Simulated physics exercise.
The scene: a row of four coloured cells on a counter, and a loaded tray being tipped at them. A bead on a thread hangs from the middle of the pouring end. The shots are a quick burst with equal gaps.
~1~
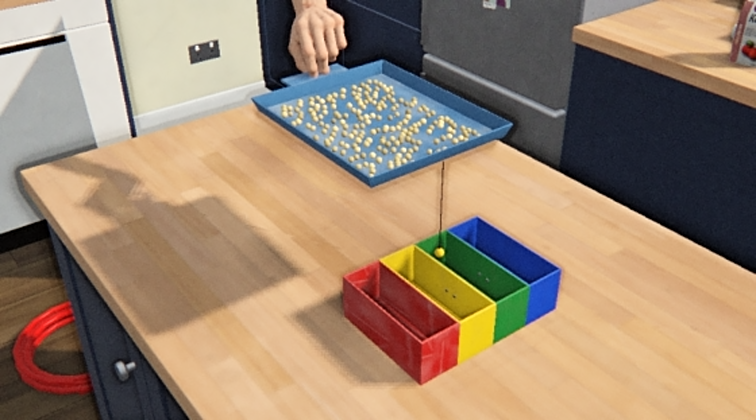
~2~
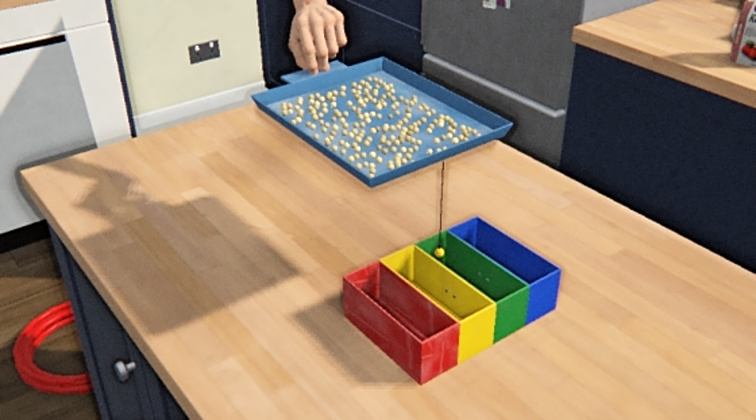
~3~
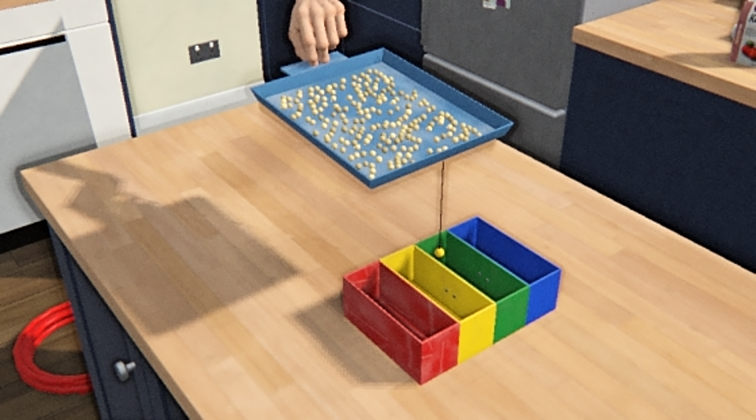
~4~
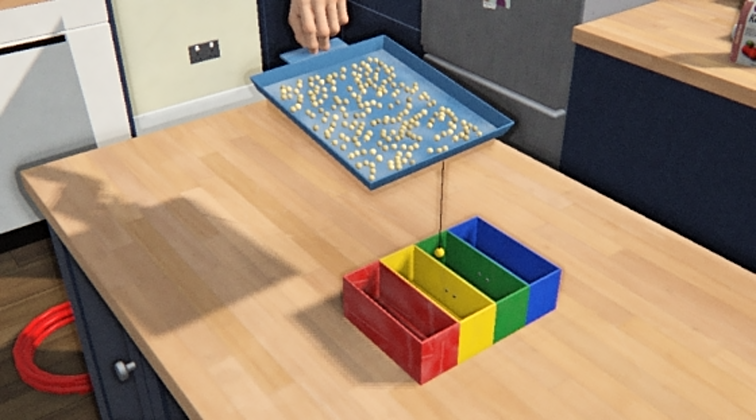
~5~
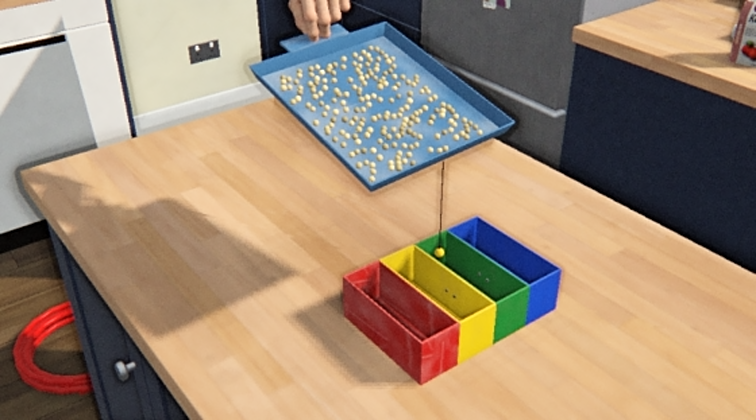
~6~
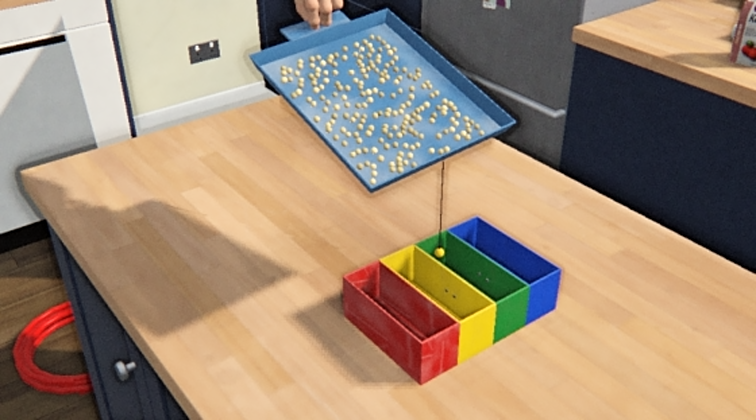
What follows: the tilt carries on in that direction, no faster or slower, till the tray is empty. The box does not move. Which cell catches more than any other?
It favours the red compartment.
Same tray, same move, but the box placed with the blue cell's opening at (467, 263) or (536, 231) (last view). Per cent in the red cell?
Roughly 20 per cent, and 20 per cent.
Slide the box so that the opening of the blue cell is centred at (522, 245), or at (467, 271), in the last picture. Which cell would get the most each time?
In turn: That red cell; the yellow cell.
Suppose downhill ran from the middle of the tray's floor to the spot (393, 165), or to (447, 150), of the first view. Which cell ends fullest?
One: That red cell. Two: The blue cell.
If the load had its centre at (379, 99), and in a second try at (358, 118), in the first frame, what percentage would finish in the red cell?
The first gives 50 %, the second 60 %.
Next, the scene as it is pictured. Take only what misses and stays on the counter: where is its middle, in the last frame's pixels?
Roughly at (361, 369).
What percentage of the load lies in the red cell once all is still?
Some 50 per cent.
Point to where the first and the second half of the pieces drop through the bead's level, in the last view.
First near (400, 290), later near (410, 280).
Just after the last frame, tray tipped steeply; the larger part on the tray; just a few in the red cell; just a few in the yellow cell; about a tenth falling or outside the box.
A moment on, tray tipped right over; about a tenth on the tray; roughly a quarter in the red cell; about a tenth in the yellow cell; just a few in the green cell; just a few in the blue cell; roughly half falling or outside the box.
Further on, tray tipped past a quarter turn; roughly half in the red cell; roughly a quarter in the yellow cell; about a tenth in the green cell; just a few in the blue cell; roughly a quarter falling or outside the box.
When it is over, tray tipped past a quarter turn; roughly half in the red cell; roughly a quarter in the yellow cell; about a tenth in the green cell; just a few in the blue cell; roughly a quarter outside the box.
